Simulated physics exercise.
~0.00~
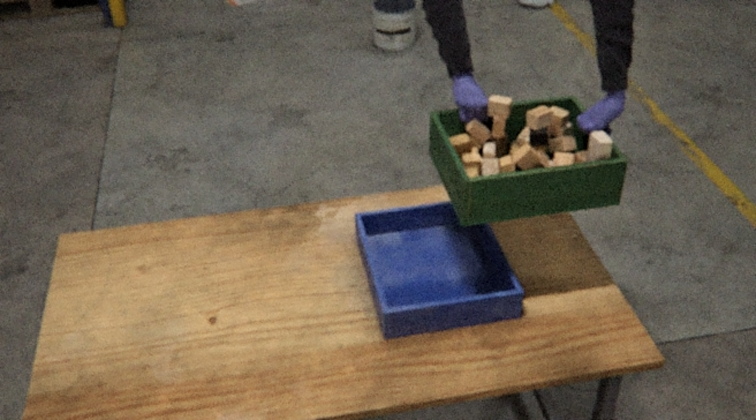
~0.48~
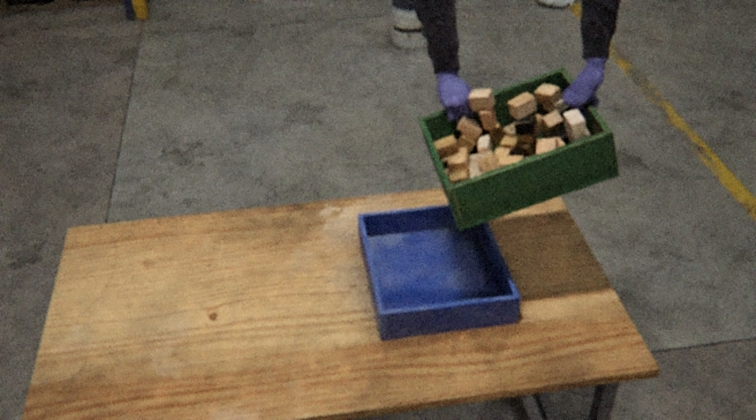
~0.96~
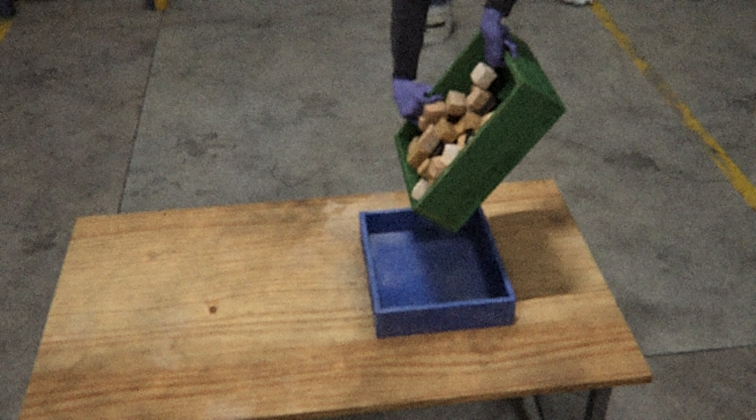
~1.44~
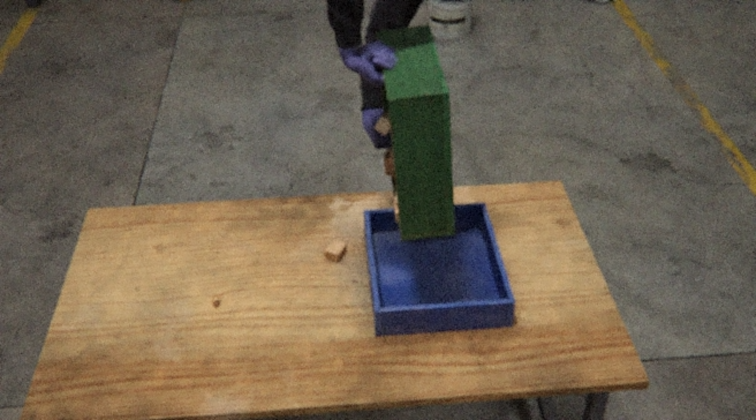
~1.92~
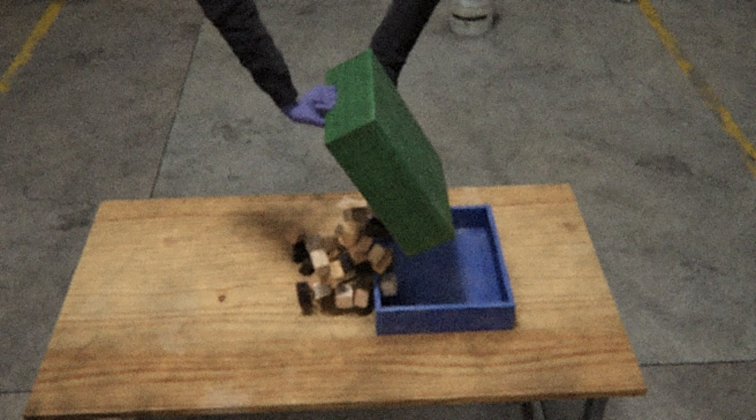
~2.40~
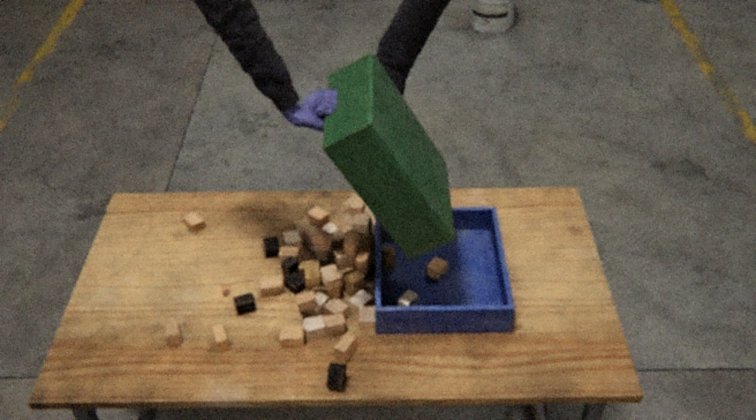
The clip opens on two purple-gloved hands holding a green box full of small wooden blocks above a wooden table, where an empty blue tray waits. The hands tilt the box to the left, raising its right side until it stands steeply over the tray. As it passes upright, a single block lands on the table left of the tray. The box tips further and a cluster of pale and black blocks pours out, mostly missing the tray. The box stays tipped as the blocks scatter across the table to the left, with only a few in the tray.
